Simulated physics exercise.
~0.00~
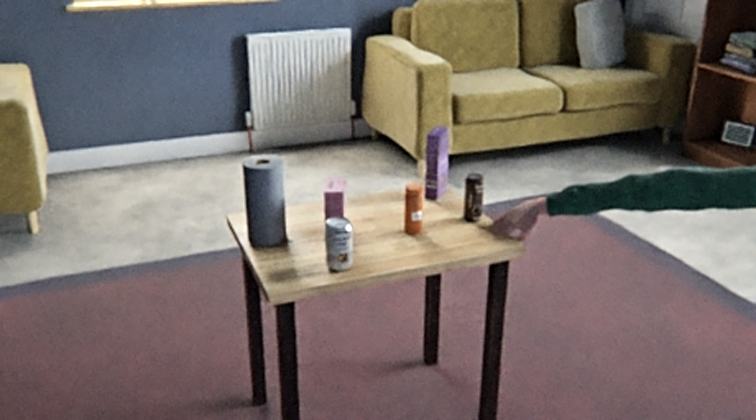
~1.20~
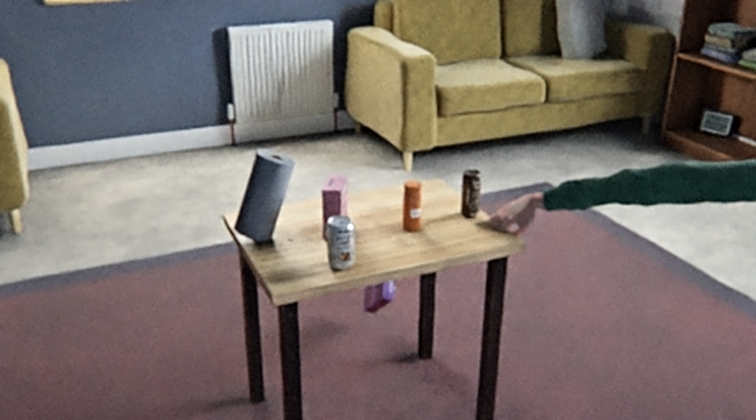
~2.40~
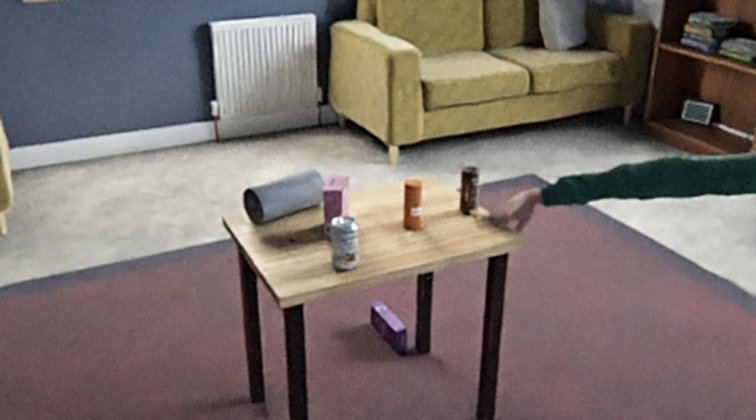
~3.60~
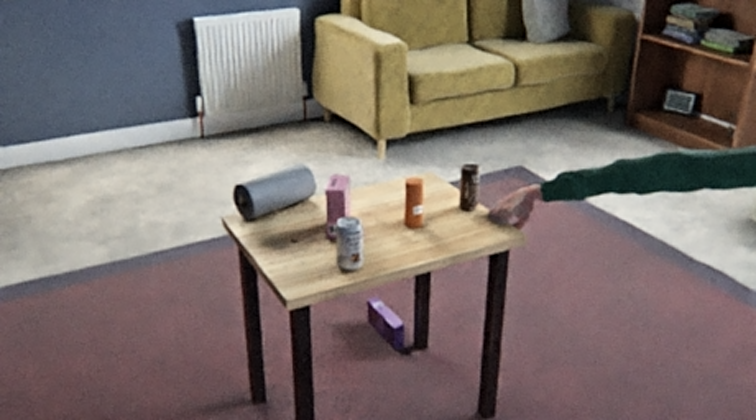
A purple packet drops off the wooden table and a grey roll topples onto its side.
